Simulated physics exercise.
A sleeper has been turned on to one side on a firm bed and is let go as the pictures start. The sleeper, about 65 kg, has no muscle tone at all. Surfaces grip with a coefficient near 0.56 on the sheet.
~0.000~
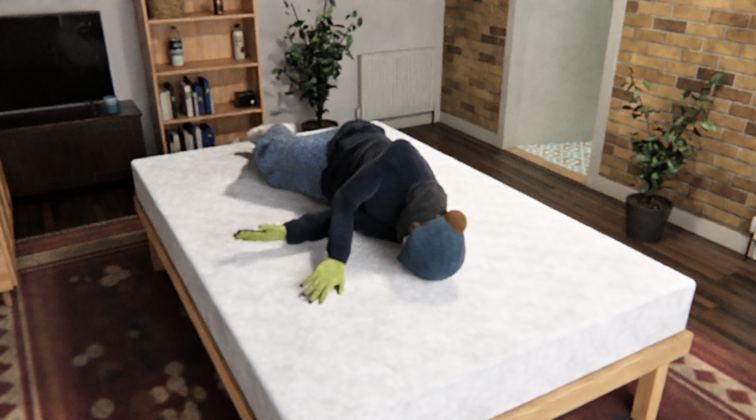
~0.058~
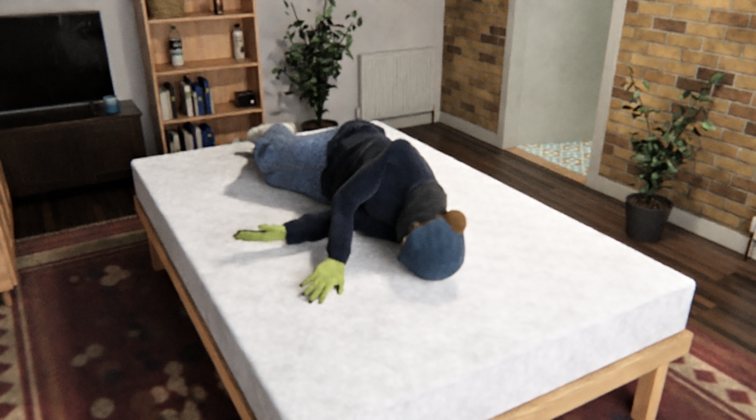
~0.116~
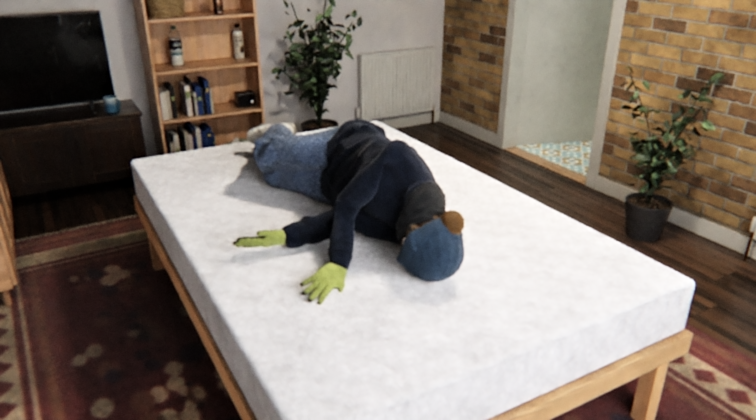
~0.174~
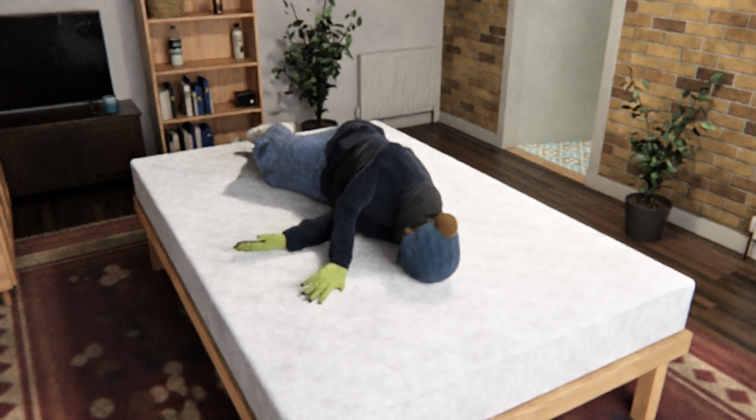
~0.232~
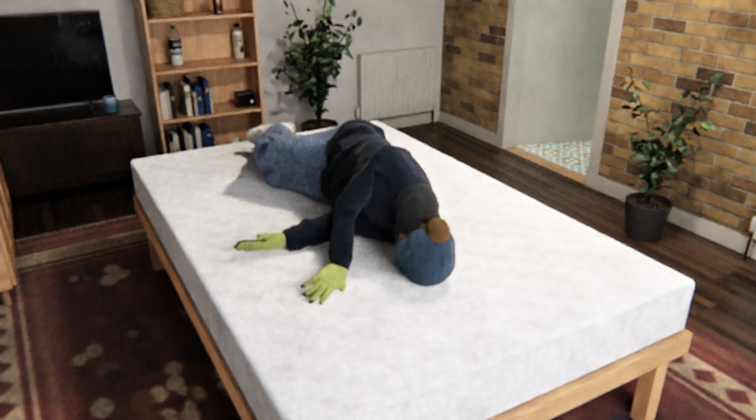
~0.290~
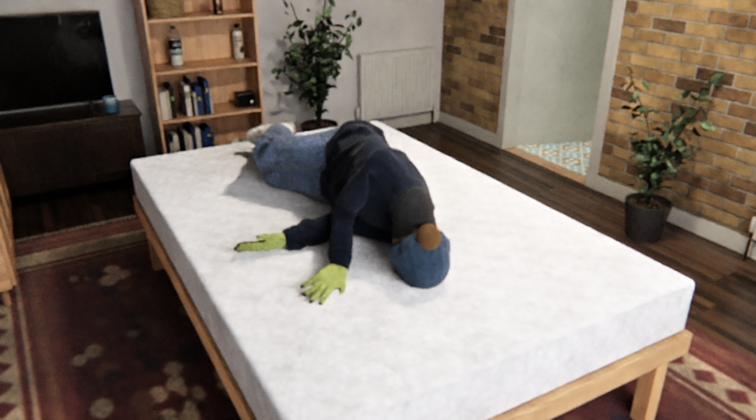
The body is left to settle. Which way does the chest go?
The chest turns forwards.
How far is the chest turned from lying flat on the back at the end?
About 140°.
After 0.54 s the chest is turned 125° from lying flat on the back, near (389, 204) in the last picture's view.
After 0.94 s the chest is turned 130° from lying flat on the back, near (387, 205) in the last picture's view.
After 1.54 s the chest is turned 135° from lying flat on the back, near (386, 205) in the last picture's view.
When all is still (1.9 s), chest rolls forwards.
